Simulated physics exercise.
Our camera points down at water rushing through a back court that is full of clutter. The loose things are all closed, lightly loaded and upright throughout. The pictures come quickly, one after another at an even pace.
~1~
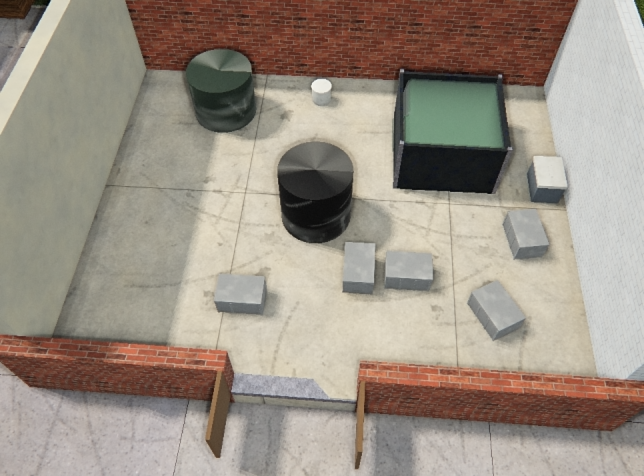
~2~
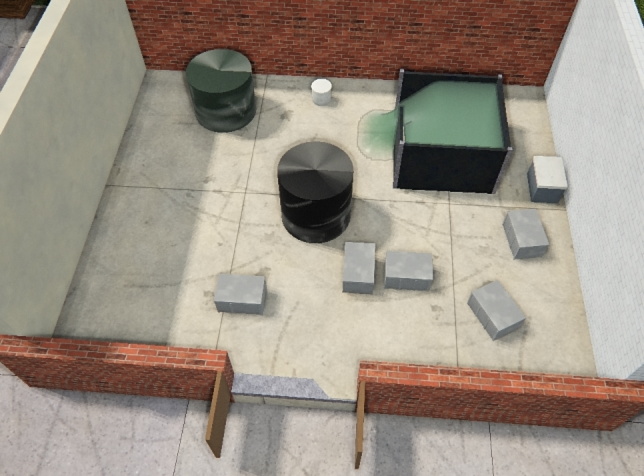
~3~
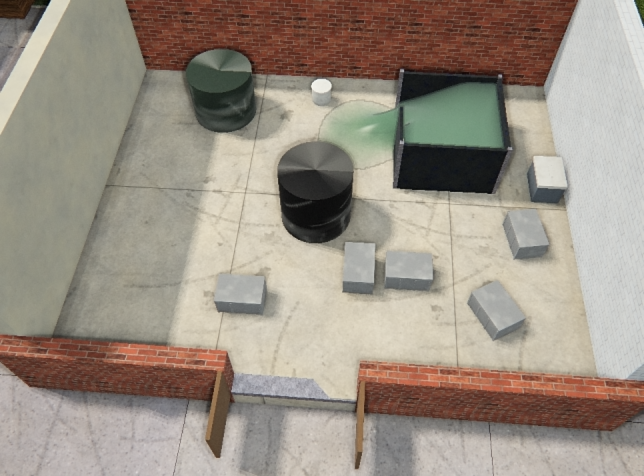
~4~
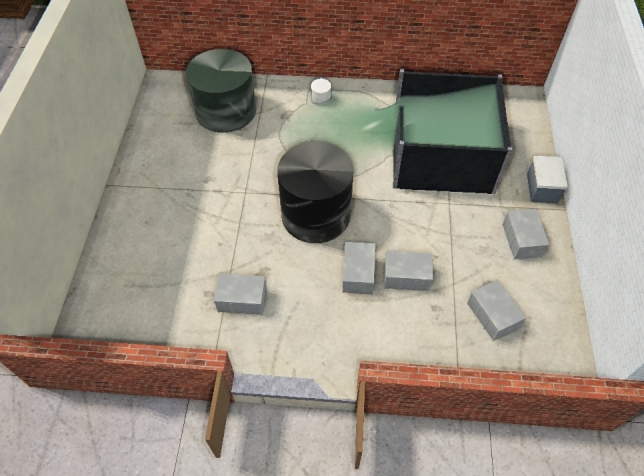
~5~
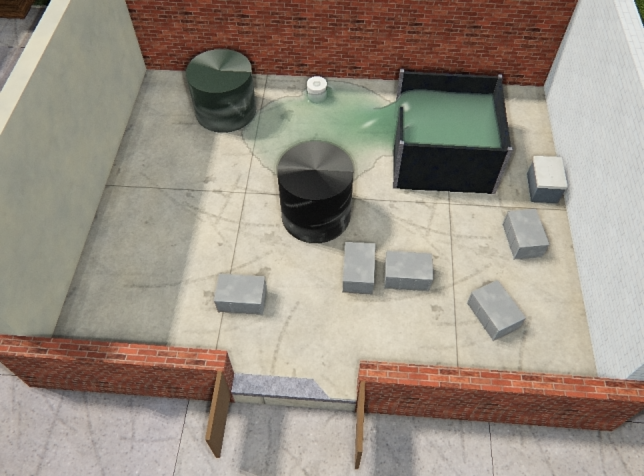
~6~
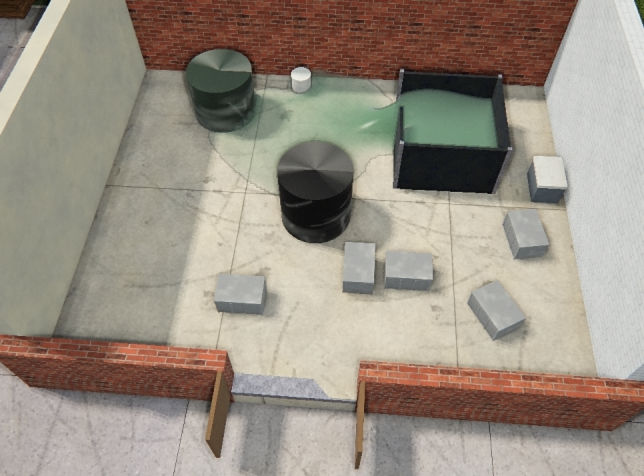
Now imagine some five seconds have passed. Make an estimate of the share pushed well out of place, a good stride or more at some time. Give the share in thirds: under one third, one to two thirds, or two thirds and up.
Under one third.
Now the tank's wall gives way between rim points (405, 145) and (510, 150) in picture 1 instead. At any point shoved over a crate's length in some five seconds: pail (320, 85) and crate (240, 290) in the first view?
Taking them in turn: Distance not reached and distance reached.
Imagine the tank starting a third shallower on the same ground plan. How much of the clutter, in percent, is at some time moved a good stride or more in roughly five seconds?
About 10 %.
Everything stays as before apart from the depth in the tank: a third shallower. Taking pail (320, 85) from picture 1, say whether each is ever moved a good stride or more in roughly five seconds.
That one, I'd say: Made it that far.
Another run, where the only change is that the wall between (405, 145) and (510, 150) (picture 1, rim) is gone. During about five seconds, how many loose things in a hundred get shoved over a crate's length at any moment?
Result: Close to 90 %.
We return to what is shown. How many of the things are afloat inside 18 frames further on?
Exactly 1.
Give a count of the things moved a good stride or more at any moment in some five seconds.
The count is 1.
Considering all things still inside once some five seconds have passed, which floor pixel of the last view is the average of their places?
What remains is centred near (402, 264).
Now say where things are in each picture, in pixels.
In the first picture, a pail at (322, 86), on the bottom; a crate at (528, 227) rests on the ground; 0 of 7 have shifted.
In the second picture, a pail at (322, 86) rests on the ground; a crate at (528, 227) rests on the ground; 0 of 7 have shifted.
In the third picture, a pail at (322, 86), on the bottom; a crate at (528, 227) rests on the ground; 0 of 7 have shifted.
In the fourth picture, a pail at (321, 86), on the bottom; a crate at (528, 227) rests on the ground; 0 of 7 have shifted.
In the fifth picture, a pail at (317, 83), on the bottom, close to its start; a crate at (528, 227) rests on the ground; 1 of 7 have shifted.
In the sixth picture, a pail at (301, 74) rests on the ground, a stride from its start; a crate at (528, 227) rests on the ground; 1 of 7 have shifted.
A moment on, 1 of 7 are well off their spots; 1 afloat.
Next, 1 of 7 are well off their spots; 0 afloat.
Later, 1 of 7 are well off their spots; 1 afloat.
In the end, 1 of 7 are well off their spots, and 1 have been at some point; 0 afloat.
